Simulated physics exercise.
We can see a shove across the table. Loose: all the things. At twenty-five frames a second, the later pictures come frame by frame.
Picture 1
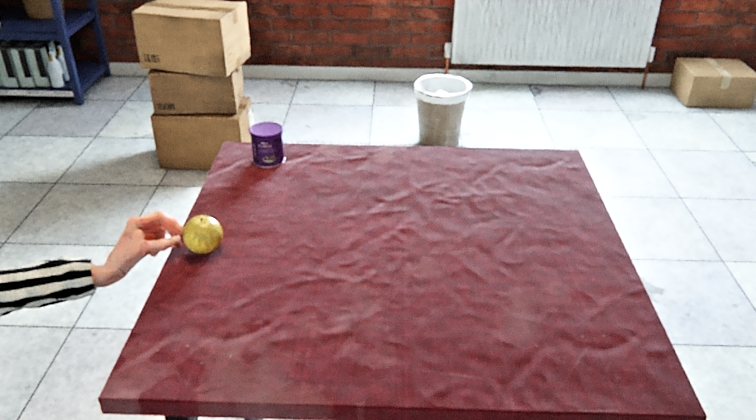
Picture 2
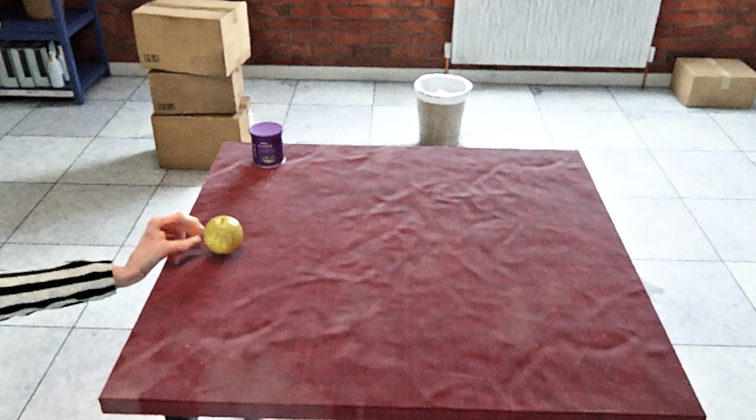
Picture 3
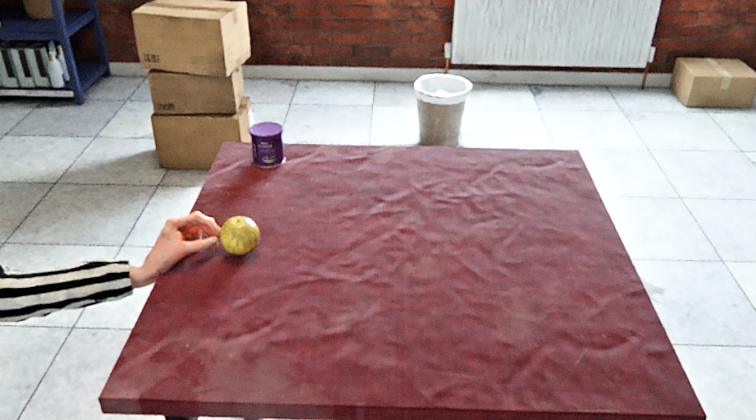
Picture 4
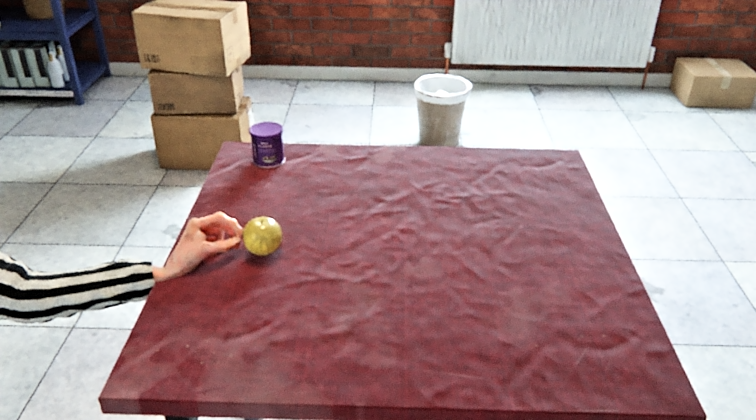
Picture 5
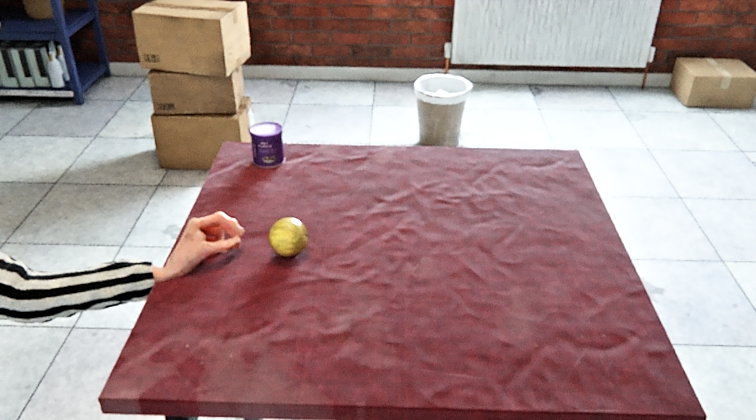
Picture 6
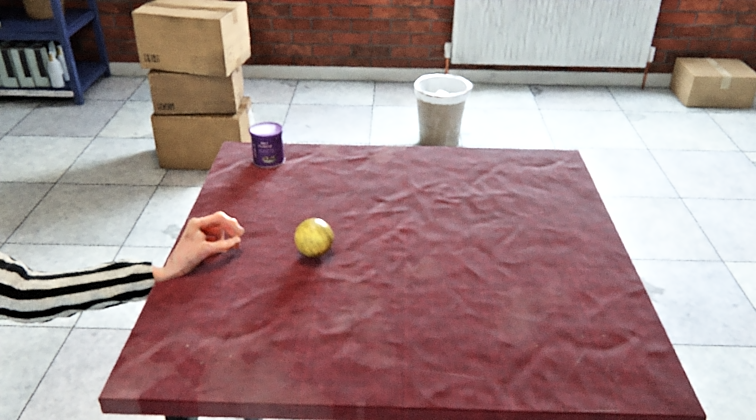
The clip opens on a table with a dark red cover, a purple tin near its back corner and a hand in a striped sleeve touching a yellow apple at the left. The hand pushes the apple rightward, then stays still while the apple rolls a short way farther right.
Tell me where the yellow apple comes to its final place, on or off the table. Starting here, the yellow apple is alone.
Overboard.
Then, 0.40 s after the last picture, yellow apple rolled well along near (558, 244).
Then, 0.90 s after the last picture, yellow apple now off the table.
By the end, off the table, yellow apple.
